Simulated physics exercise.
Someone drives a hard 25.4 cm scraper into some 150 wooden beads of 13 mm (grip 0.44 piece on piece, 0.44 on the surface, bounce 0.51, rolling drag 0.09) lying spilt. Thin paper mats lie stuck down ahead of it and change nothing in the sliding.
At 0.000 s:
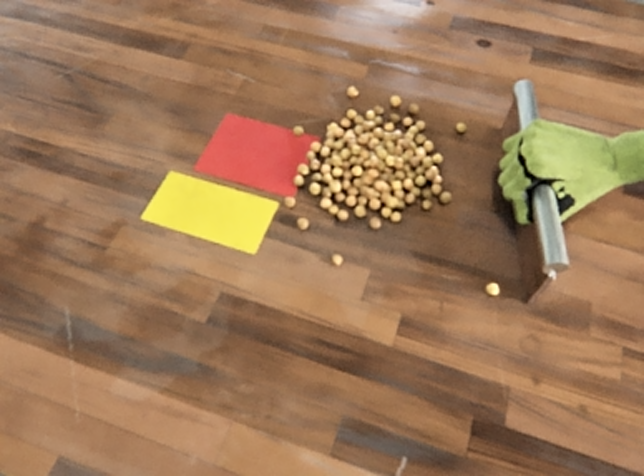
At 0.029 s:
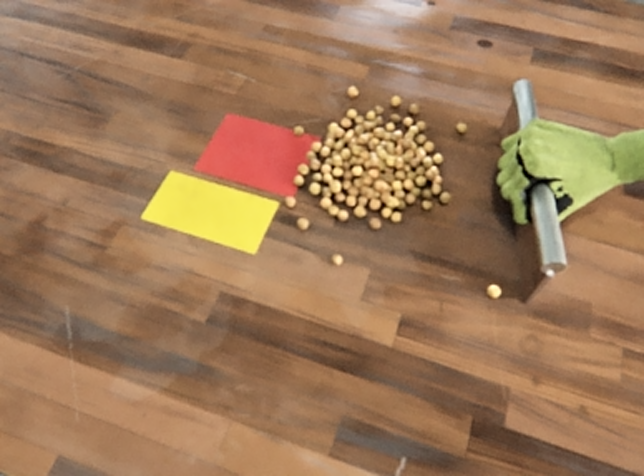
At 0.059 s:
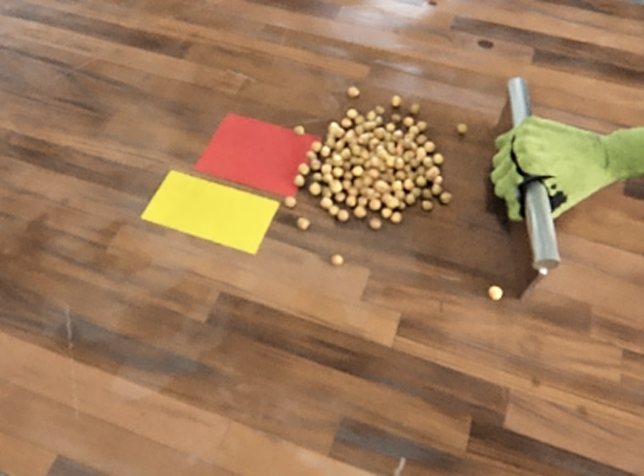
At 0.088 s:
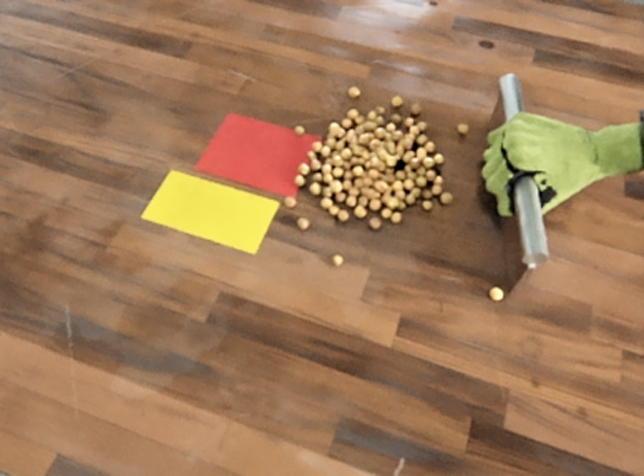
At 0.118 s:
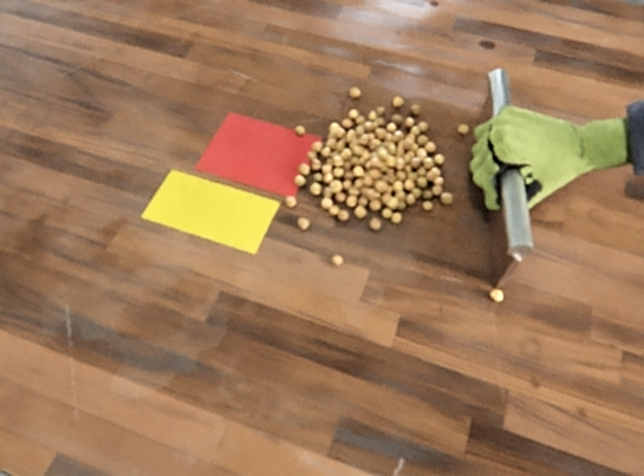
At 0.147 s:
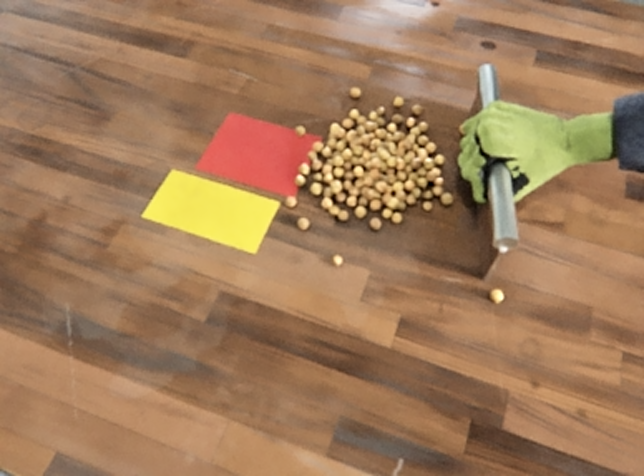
Gloved hand sliding a scraper leftward across a wooden surface, nearing a pile of beads beside red and yellow mats.
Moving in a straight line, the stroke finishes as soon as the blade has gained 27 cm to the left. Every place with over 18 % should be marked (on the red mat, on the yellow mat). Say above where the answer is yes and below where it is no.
Red mat: Above; yellow mat: Below.
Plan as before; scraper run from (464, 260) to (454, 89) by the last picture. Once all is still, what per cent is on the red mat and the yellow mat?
In per cent: Red mat 10 and yellow mat 10.
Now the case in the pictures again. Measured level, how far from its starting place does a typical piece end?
It comes to about 16 cm.
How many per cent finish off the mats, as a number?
About 60 %.
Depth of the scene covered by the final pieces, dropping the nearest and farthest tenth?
Close to 24 cm front to back.
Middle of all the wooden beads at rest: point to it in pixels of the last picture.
Centre point: Approx. (264, 142) px.
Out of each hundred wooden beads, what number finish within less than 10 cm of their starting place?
My estimate is some 15 percent.
After 0.39 s, scraper 18 cm from its start, spill 19 cm wide; red mat 5 %, off the mats 95 %.
After 0.63 s, scraper 29 cm from its start, spill 25 cm wide; yellow mat 5 %, red mat 40 %, off the mats 60 %.
After 0.83 s, scraper 29 cm from its start, spill 27 cm wide; yellow mat 5 %, red mat 35 %, off the mats 60 %.
At rest (1.5 s), yellow mat 10 %, red mat 30 %, off the mats 60 %.
